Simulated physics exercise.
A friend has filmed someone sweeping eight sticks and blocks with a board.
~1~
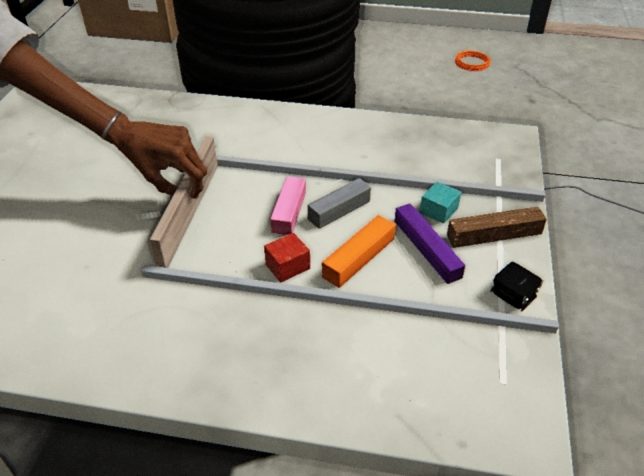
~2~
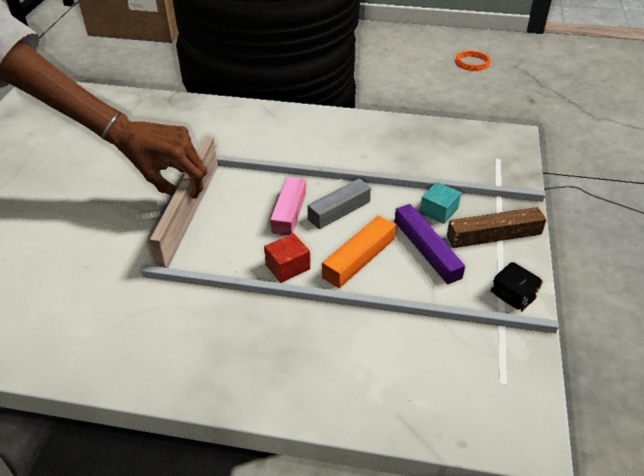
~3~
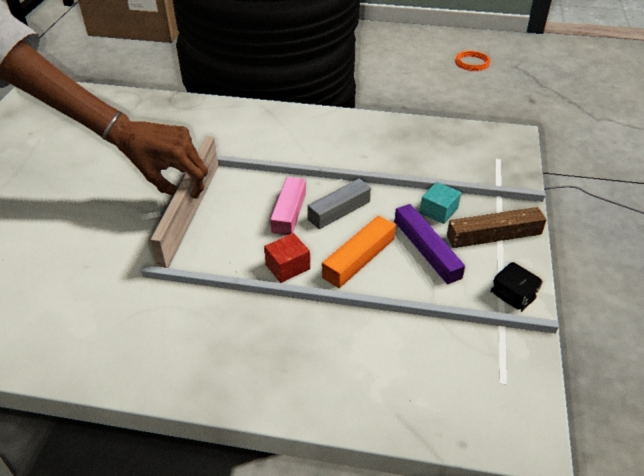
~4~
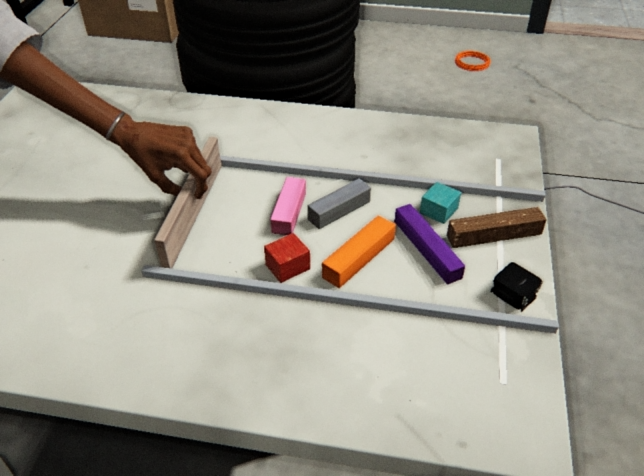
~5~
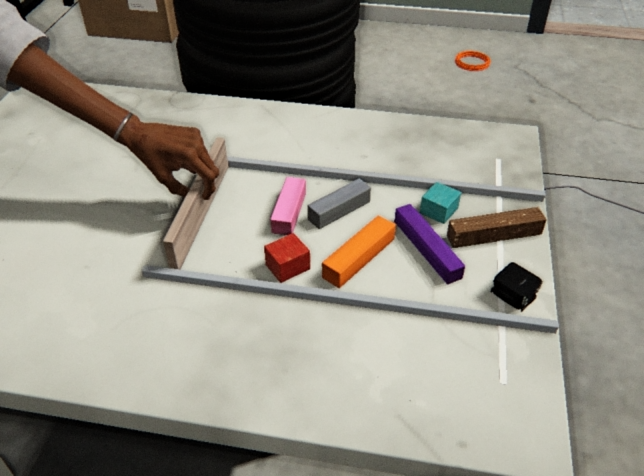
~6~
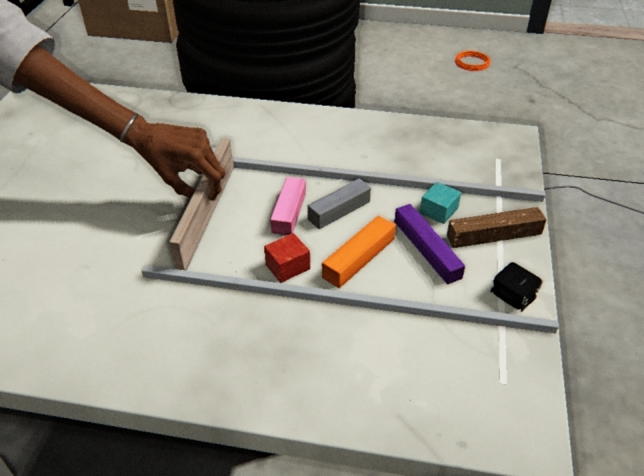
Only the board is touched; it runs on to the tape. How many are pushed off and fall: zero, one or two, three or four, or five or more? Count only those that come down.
Outcome: The number that fall off is three or four.
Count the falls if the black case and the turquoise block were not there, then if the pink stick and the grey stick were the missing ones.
It would be 2 and 2.
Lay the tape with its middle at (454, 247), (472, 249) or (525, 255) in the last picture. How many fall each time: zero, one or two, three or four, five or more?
The falls would be one to two; one or two; 5 or more.
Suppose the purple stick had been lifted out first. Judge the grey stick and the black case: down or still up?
The grey stick remains up; the black case is lost.
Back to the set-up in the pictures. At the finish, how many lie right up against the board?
In contact: 2.
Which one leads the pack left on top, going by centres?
That is the orange stick.
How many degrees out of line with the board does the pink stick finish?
Near 0 degrees.
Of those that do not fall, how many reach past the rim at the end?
1 of them.
Soon after, none off yet; black case at rest near (516, 287); brown bar at rest near (496, 227); turquoise block at rest near (440, 203).
At rest, the number that fall off is three or four; fallen, purple stick, turquoise block, brown bar and black case.
